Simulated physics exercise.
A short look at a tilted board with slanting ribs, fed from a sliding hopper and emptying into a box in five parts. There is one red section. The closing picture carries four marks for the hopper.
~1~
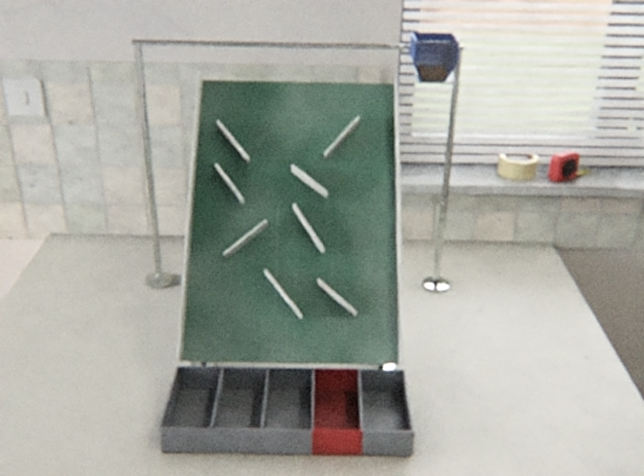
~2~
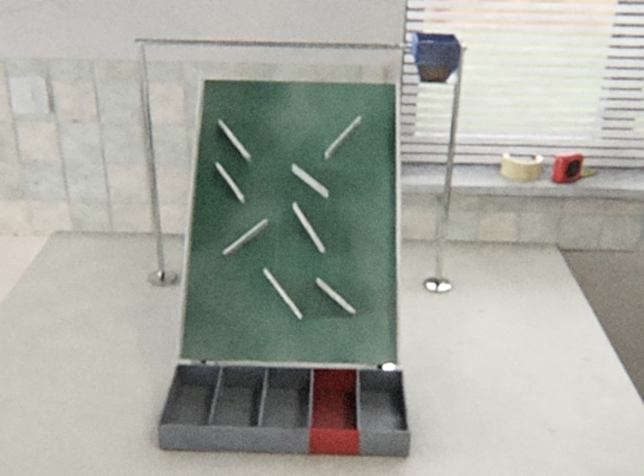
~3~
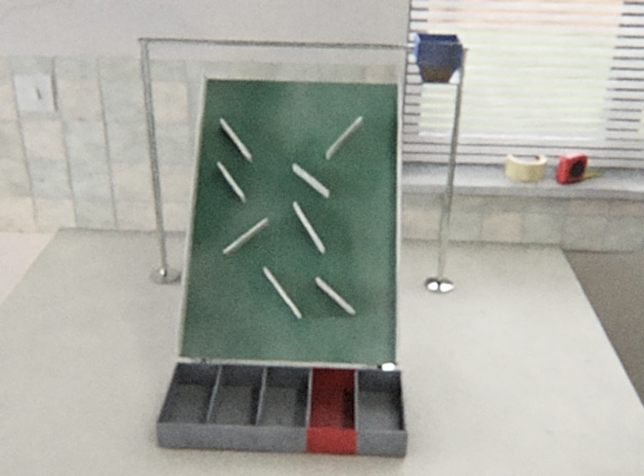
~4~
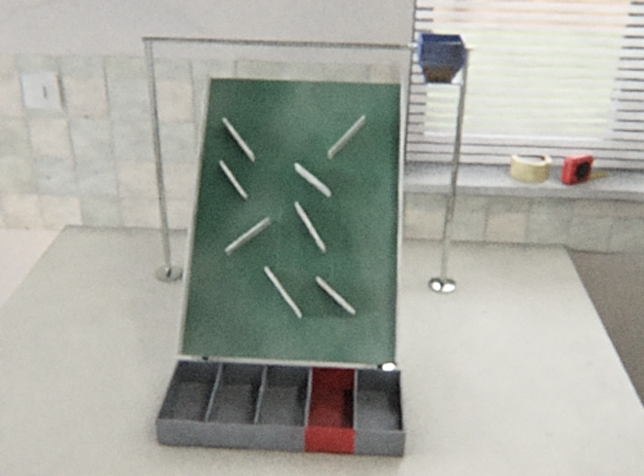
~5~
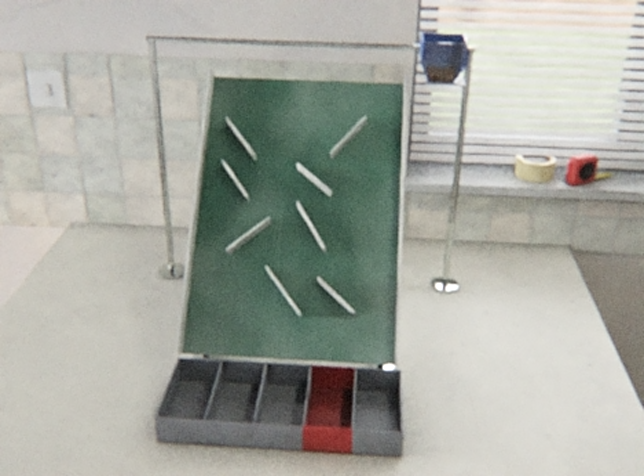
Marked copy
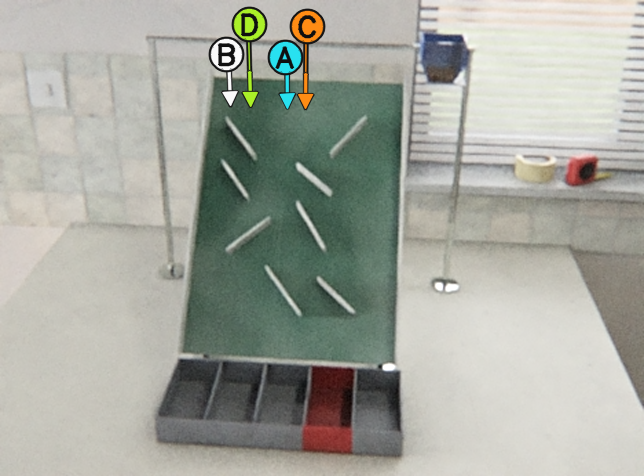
On a pale tabletop, a tilted green board with slanting white ribs stands above a sectioned grey box, the blue hopper staying still.
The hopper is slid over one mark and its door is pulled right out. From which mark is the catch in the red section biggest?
Mark D does it best.
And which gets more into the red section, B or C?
That is mark B.
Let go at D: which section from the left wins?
The fourth from the left.
On the marked copy, mark A meets the board at (287, 103); mark B meets the board at (230, 100); mark C meets the board at (305, 103); mark D meets the board at (250, 101).
For mark A, about a third in the red section, about half in other sections, a small part outside the box.
For mark B, about a third in the red section, about half in other sections, a small part outside the box.
For mark C, about a third in the red section, about half in other sections, a small part outside the box.
For mark D, most in the red section, about a quarter in other sections.
